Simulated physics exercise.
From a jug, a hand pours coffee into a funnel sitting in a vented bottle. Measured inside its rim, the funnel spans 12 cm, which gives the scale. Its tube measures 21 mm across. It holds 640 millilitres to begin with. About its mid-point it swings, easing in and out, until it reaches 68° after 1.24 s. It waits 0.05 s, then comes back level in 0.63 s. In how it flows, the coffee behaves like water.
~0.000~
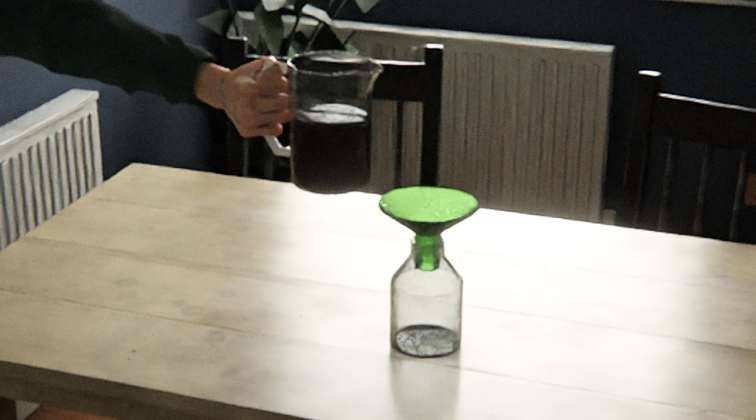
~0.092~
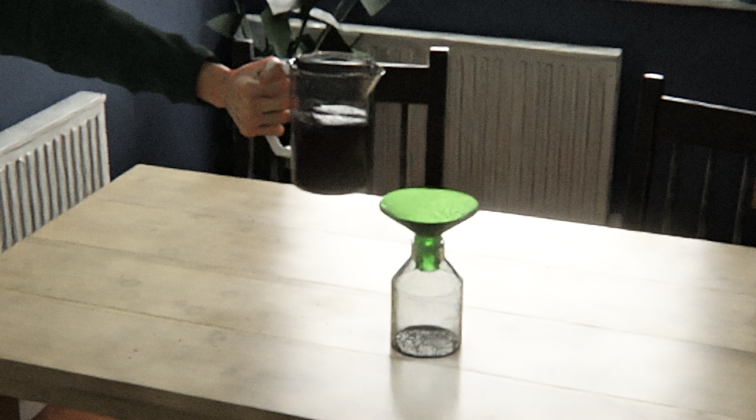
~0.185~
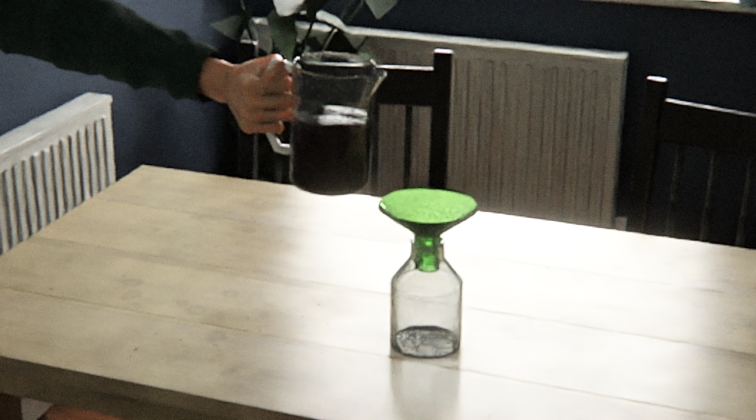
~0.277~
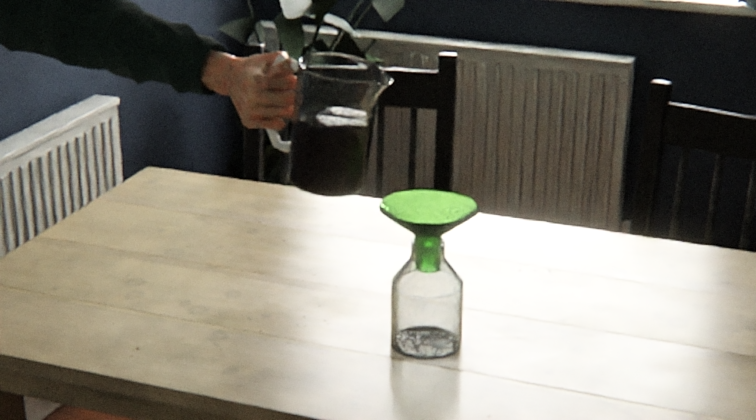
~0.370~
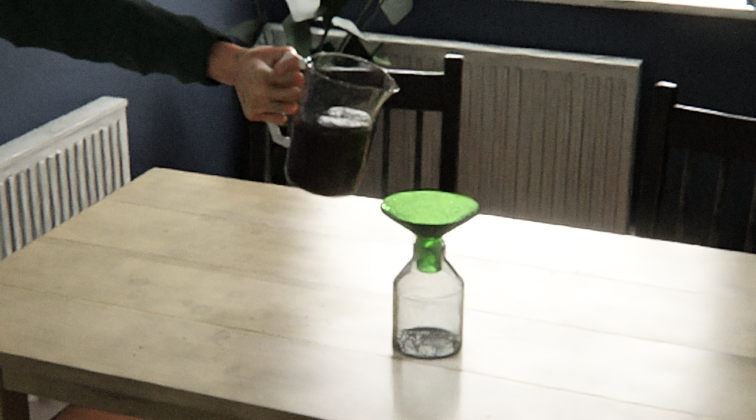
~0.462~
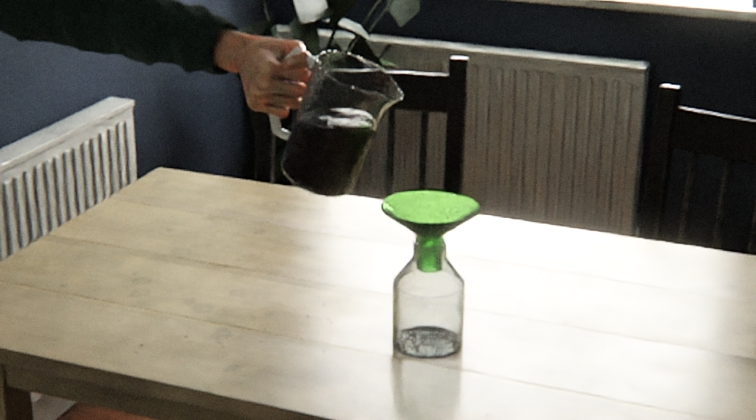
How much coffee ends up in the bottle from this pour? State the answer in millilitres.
About 100 ml.
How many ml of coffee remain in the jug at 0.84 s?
Some 640 ml are still held at that time.
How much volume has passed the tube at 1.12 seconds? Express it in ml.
Roughly 0 ml.
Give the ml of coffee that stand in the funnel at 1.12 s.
About 10 ml.
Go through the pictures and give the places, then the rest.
In the first picture, it leans 0°; its right rim is at (383, 69); the coffee meets the walls at (304, 110) and (360, 117); the funnel's rim runs from (385, 202) to (473, 214).
In the second picture, it leans 1°; its right rim is at (384, 72); the coffee meets the walls at (305, 112) and (364, 118).
In the third picture, it leans 4°; its right rim is at (387, 75); the coffee meets the walls at (306, 113) and (363, 118).
In the fourth picture, it leans 8°; its right rim is at (391, 81); the coffee meets the walls at (308, 114) and (364, 120).
In the fifth picture, it leans 14°; its right rim is at (397, 89); the coffee meets the walls at (306, 113) and (365, 121).
In the sixth picture, it leans 21°; its right rim is at (403, 98); the coffee meets the walls at (302, 121) and (371, 121).
Then, 0.84 s in, the tilt is 52° and 0 ml has passed the tube, 0 ml is in the funnel, 635 ml in the jug and 0 ml has missed.
Then, 1.12 s in, the tilt is 66° and 5 ml has passed the tube, 10 ml is in the funnel, 595 ml in the jug and 0 ml has missed.
Then, 1.41 s in, the tilt is 62° and 35 ml has passed the tube, 40 ml is in the funnel, 495 ml in the jug and 5 ml has missed.
Then, 1.73 s in, the tilt is 14° and 60 ml has passed the tube, 45 ml is in the funnel, 480 ml in the jug and 50 ml has missed.
Finally, 100 ml has passed the tube, 0 ml is in the funnel, 480 ml in the jug and 55 ml has missed.
